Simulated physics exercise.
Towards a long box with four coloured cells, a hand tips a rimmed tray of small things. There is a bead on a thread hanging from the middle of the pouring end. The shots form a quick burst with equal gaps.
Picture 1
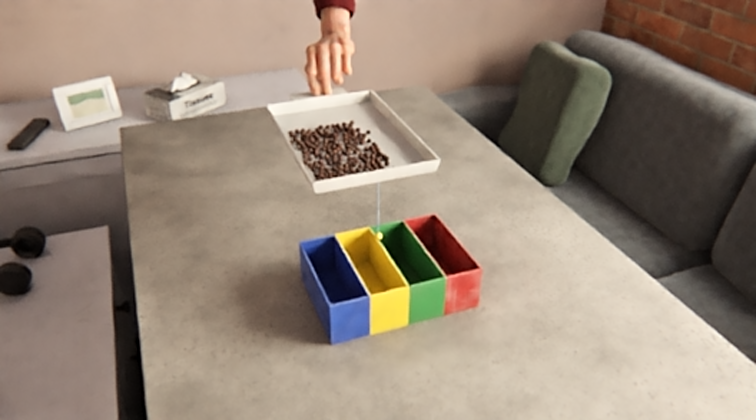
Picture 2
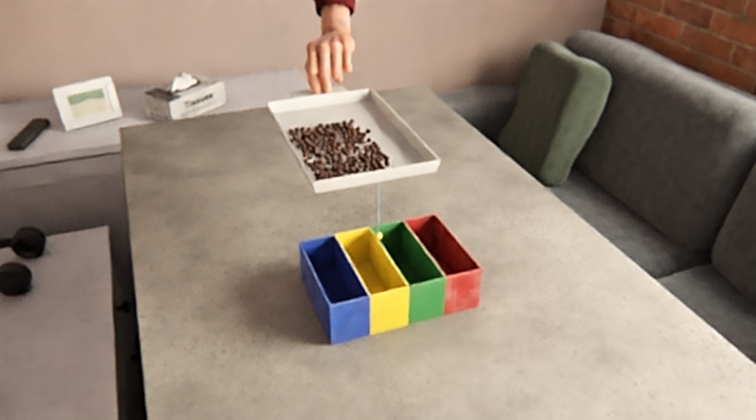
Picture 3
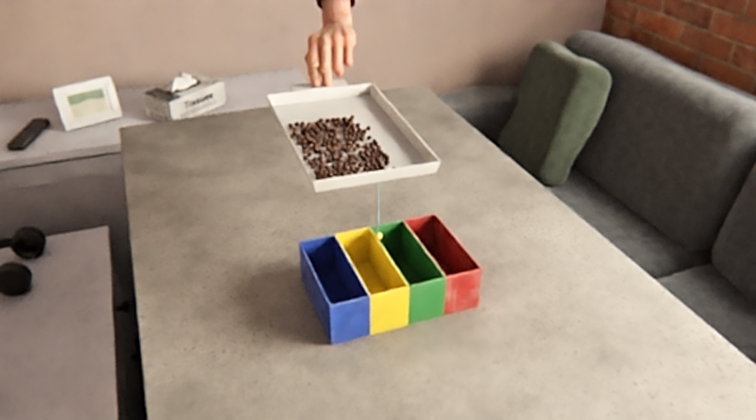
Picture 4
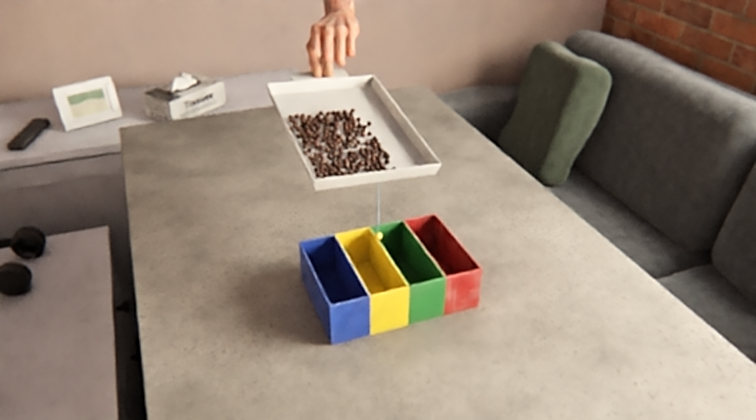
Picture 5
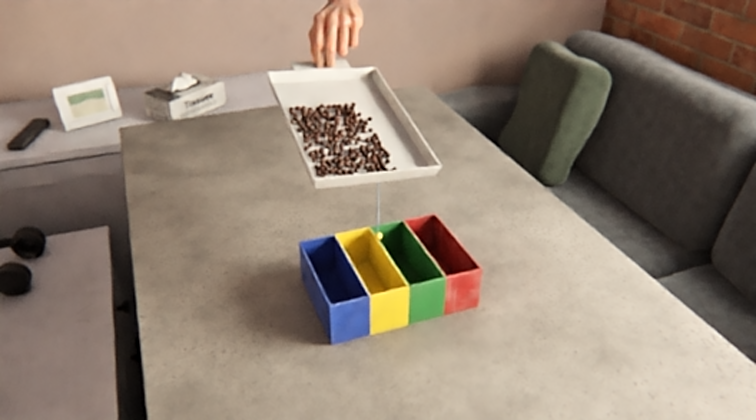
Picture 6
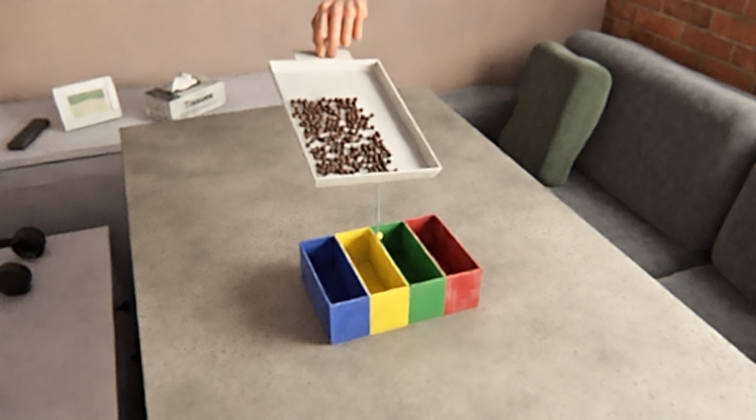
At the start, a hand holds a white rimmed tray of small dark berries level above a box with blue, yellow, green and red cells. The hand then rises gradually, lifting the tray's far end so it slopes toward the near right corner, while the berries stay bunched toward the left.
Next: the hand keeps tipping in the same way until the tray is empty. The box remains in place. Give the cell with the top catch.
Top catch: The red cell.
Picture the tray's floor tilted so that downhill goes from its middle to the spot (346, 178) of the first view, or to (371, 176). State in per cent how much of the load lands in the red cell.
So it's 0 percent with the first slope and 10 percent with the other.
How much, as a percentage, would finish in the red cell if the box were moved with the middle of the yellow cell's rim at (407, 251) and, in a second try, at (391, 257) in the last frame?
The first try yields 0% and the second yields 20%.
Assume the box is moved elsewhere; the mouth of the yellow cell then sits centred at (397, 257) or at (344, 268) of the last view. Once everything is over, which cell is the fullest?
First: That green cell. Second: That red cell.
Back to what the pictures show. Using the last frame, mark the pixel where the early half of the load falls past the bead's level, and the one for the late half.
The opening half passes (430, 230), the closing half (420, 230).
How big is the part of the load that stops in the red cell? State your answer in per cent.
Result: Around 70 in a hundred.
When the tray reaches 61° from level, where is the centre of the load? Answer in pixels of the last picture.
(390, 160).
Just after the last frame, tray tipped steeply; almost all on the tray; just a few in the red cell; just a few falling or outside the box.
A moment on, tray tipped past a quarter turn; the larger part on the tray; about a tenth in the red cell; just a few in the green cell; about a tenth falling or outside the box.
Further on, tray tipped past a quarter turn; roughly two thirds in the red cell; roughly a quarter in the green cell; about a tenth in the yellow cell; just a few falling or outside the box.
When it is over, tray tipped past a quarter turn; roughly two thirds in the red cell; roughly a quarter in the green cell; about a tenth in the yellow cell; not one in the blue cell; just a few outside the box.
